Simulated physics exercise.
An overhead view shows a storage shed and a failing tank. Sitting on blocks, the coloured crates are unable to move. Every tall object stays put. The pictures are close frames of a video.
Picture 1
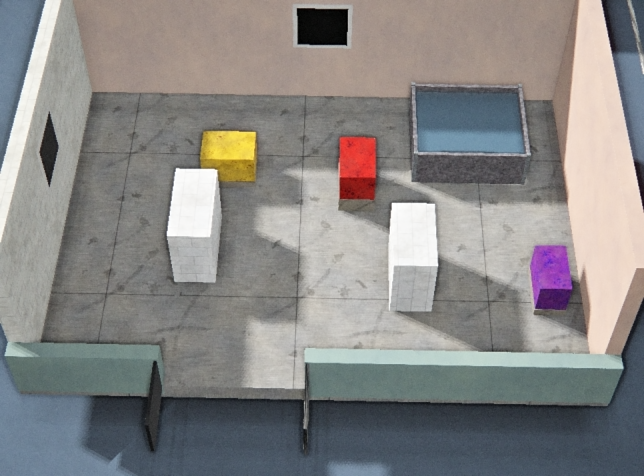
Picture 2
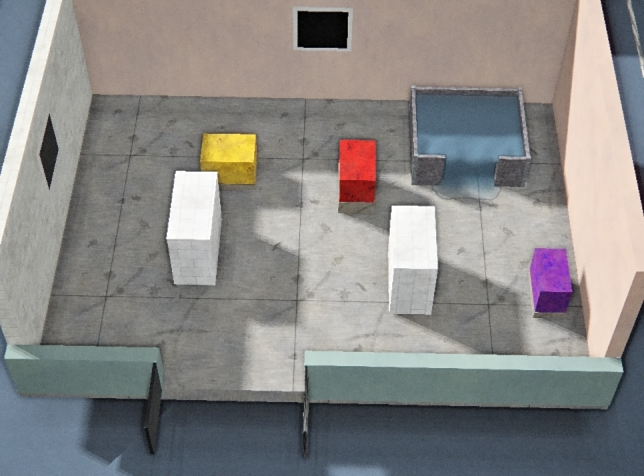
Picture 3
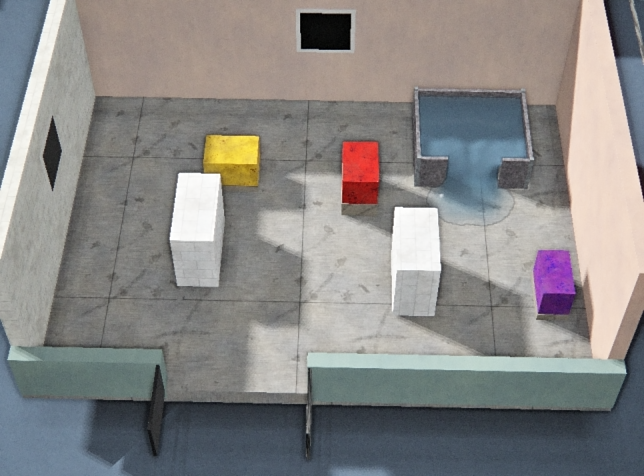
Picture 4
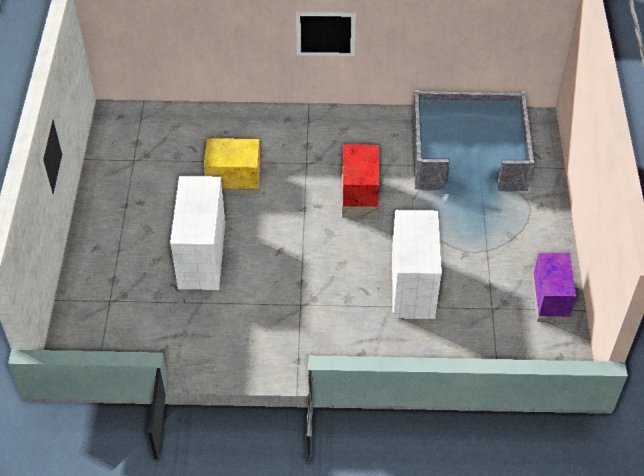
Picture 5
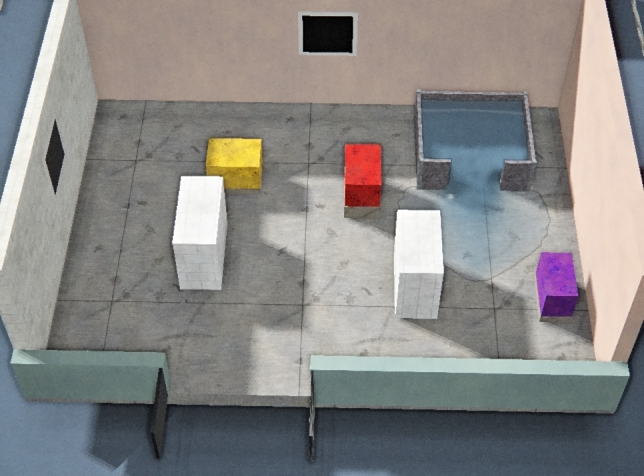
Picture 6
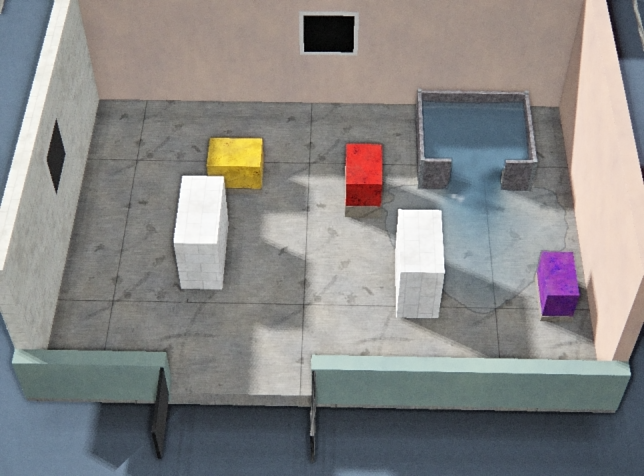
In the video, a tank of still water stands in a walled room with yellow, red and purple crates and two white blocks. A gap opens in its front, and water pours out, spreading forward across the floor.
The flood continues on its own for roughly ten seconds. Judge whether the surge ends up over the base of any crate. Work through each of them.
The red crate ends up dry, the yellow crate ends up dry, the purple crate ends up wet.
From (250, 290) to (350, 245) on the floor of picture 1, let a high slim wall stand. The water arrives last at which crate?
Crate marked yellow.
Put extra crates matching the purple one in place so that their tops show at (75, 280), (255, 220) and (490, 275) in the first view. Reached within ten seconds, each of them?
Well, the first one is never reached, the second is never reached, and the third goes wet.
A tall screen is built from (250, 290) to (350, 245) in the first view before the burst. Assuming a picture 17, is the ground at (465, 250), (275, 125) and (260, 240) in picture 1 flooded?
As listed: Under water, free of water, clear.
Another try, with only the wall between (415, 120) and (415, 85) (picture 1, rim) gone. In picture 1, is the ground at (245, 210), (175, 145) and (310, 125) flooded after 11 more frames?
So it's liquid at the first, liquid at the second and liquid at the third.
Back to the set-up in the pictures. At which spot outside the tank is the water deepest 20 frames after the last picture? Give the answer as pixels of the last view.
(507, 325).
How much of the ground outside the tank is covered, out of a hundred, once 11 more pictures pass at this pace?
I'd estimate some 30 per cent.
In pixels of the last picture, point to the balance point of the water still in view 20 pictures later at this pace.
I'd say near (468, 245).
A moment on, water covers 20 % of the floor; the red crate water round its plinth, the yellow crate not reached, the purple crate water round its plinth.
Next, water covers 30 % of the floor; the red crate water round its plinth, the yellow crate not reached, the purple crate water round its plinth.
Then, water covers 40 % of the floor; the red crate water round its plinth, the yellow crate water round its plinth, the purple crate water round its plinth.
Later, water covers 60 % of the floor; the red crate water round its plinth, the yellow crate water round its plinth, the purple crate water round its plinth.
In the end, water covers 80 % of the floor; the red crate stayed above the water, the yellow crate stayed above the water, the purple crate was topped.
